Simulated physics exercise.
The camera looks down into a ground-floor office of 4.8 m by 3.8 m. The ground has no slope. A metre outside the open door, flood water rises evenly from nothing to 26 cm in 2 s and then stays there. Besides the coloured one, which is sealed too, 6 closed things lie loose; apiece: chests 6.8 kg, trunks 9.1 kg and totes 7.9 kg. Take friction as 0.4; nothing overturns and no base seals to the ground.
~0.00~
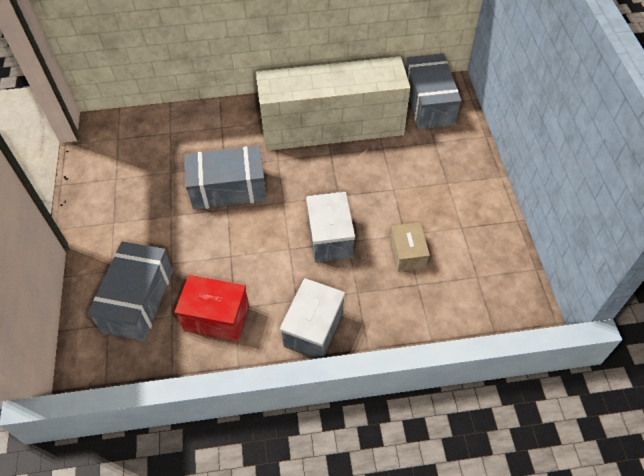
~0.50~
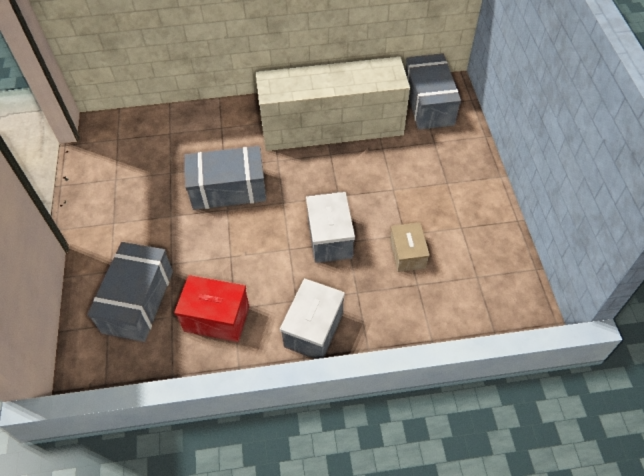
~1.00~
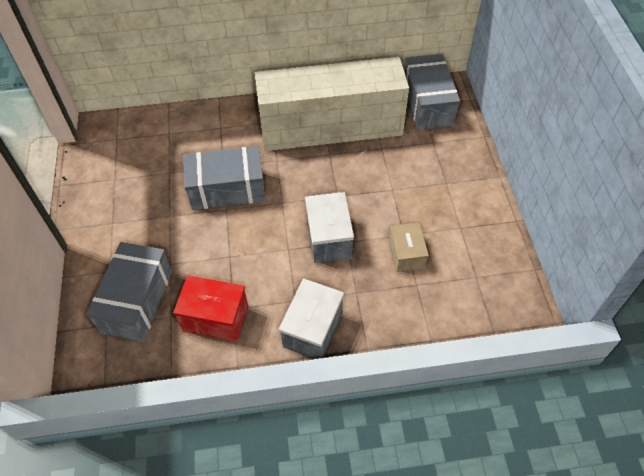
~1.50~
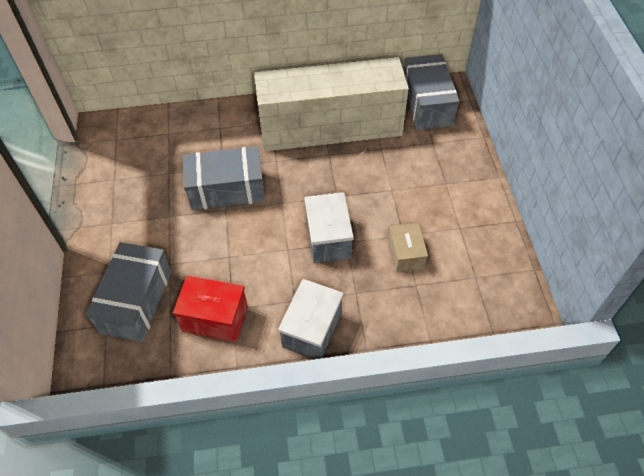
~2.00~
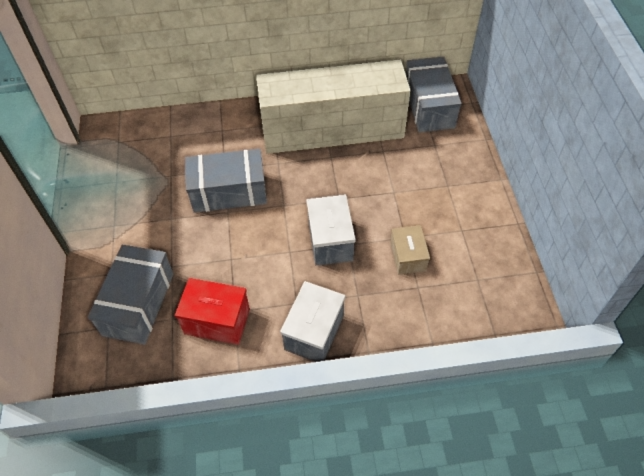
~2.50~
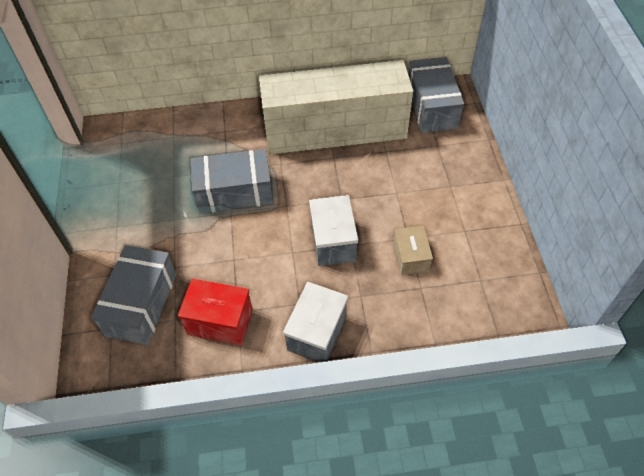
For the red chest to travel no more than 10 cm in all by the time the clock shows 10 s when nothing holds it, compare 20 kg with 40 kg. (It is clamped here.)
Verdict: Only the larger load is enough.
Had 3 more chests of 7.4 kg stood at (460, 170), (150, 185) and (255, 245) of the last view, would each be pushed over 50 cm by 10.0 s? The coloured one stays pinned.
In turn: More, more, over.
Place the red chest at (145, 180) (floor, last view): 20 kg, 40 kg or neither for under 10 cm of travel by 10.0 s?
Neither holds.
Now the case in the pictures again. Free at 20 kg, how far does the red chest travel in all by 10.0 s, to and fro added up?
About 30 cm.
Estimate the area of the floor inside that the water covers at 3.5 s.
About 8.0 m2.
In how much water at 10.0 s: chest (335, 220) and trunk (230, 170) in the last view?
Roughly 20 and 15 cm.
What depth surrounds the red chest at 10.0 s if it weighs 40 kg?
About 9 cm.
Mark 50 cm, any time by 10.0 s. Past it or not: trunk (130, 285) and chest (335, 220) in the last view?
In that order: Short of it, past it.
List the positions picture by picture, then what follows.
The first frame shows the red chest at (211, 299), on the bottom; 0.0 m2 under water; 0 of 7 have shifted.
The second frame shows the red chest at (210, 299) rests on the ground; 0.0 m2 under water; 0 of 7 have shifted.
The third frame shows the red chest at (209, 299), on the bottom; 0.0 m2 under water; 0 of 7 have shifted.
The fourth frame shows the red chest at (209, 299) rests on the ground; water covers 0.1 m2; 0 of 7 have shifted.
The fifth frame shows the red chest at (211, 302), on the bottom; water covers 1.1 m2; 0 of 7 have shifted.
The sixth frame shows the red chest at (214, 302) rests on the ground; water covers 2.6 m2; 0 of 7 have shifted.
After 3.5 s the red chest would be 0 cm from its start with 20 kg and 0 cm from its start with 40 kg; 1 cm of water round it then.
After 4.5 s the red chest would be 0 cm from its start with 20 kg and 0 cm from its start with 40 kg; 3 cm of water round it then.
After 7.0 s the red chest would be 0 cm from its start with 20 kg and 0 cm from its start with 40 kg; 3 cm of water round it then.
After 10.0 s the red chest would be 28 cm from its start with 20 kg and 0 cm from its start with 40 kg; 9 cm of water round it then.
